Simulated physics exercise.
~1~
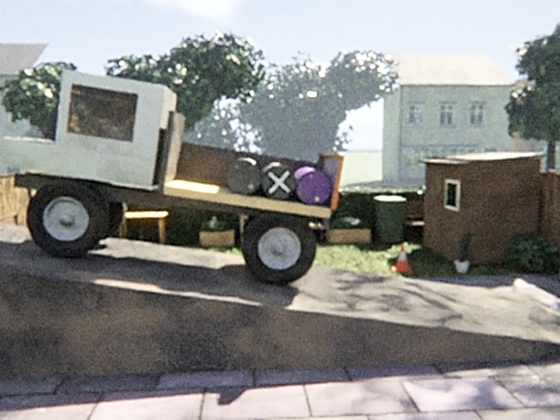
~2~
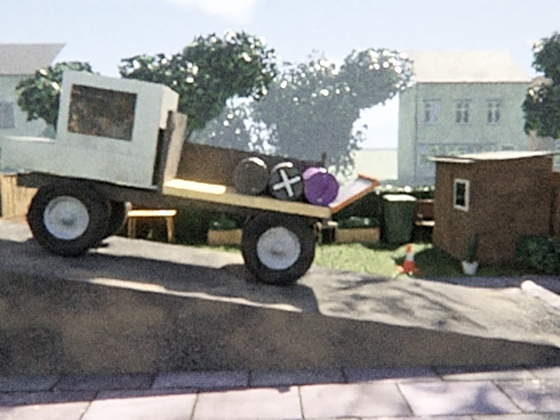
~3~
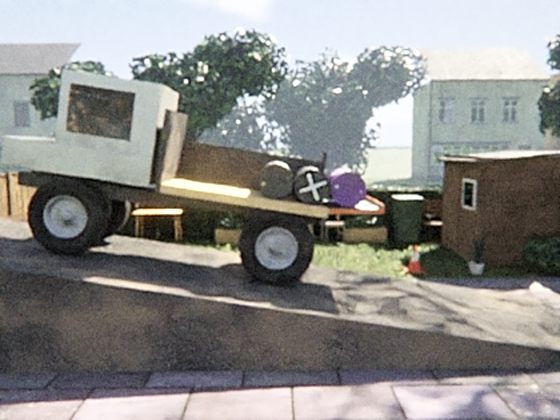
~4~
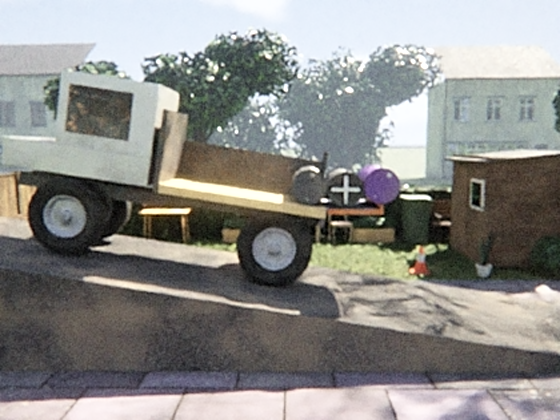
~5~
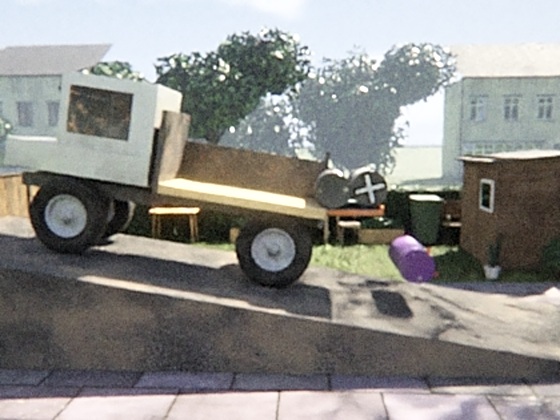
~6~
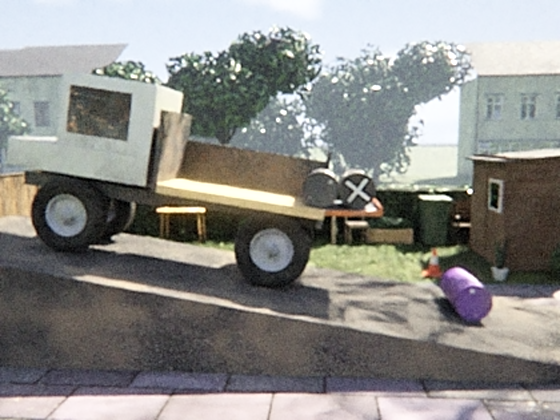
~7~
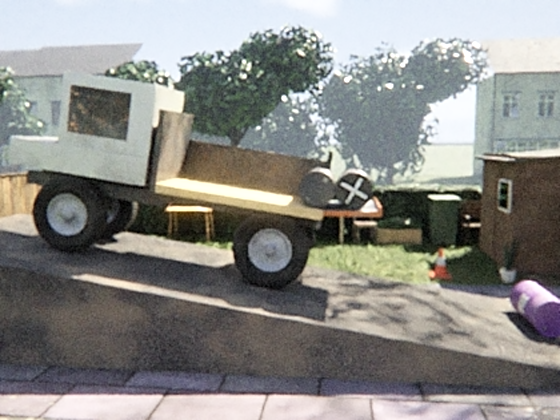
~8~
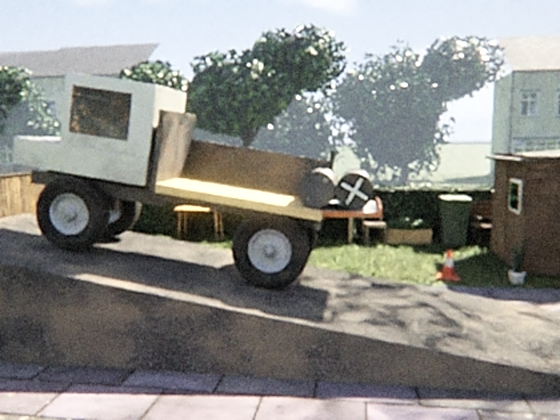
On a sloping ramp, a pick-up's tailgate drops and three drums roll right, the purple one falling off, two staying aboard.
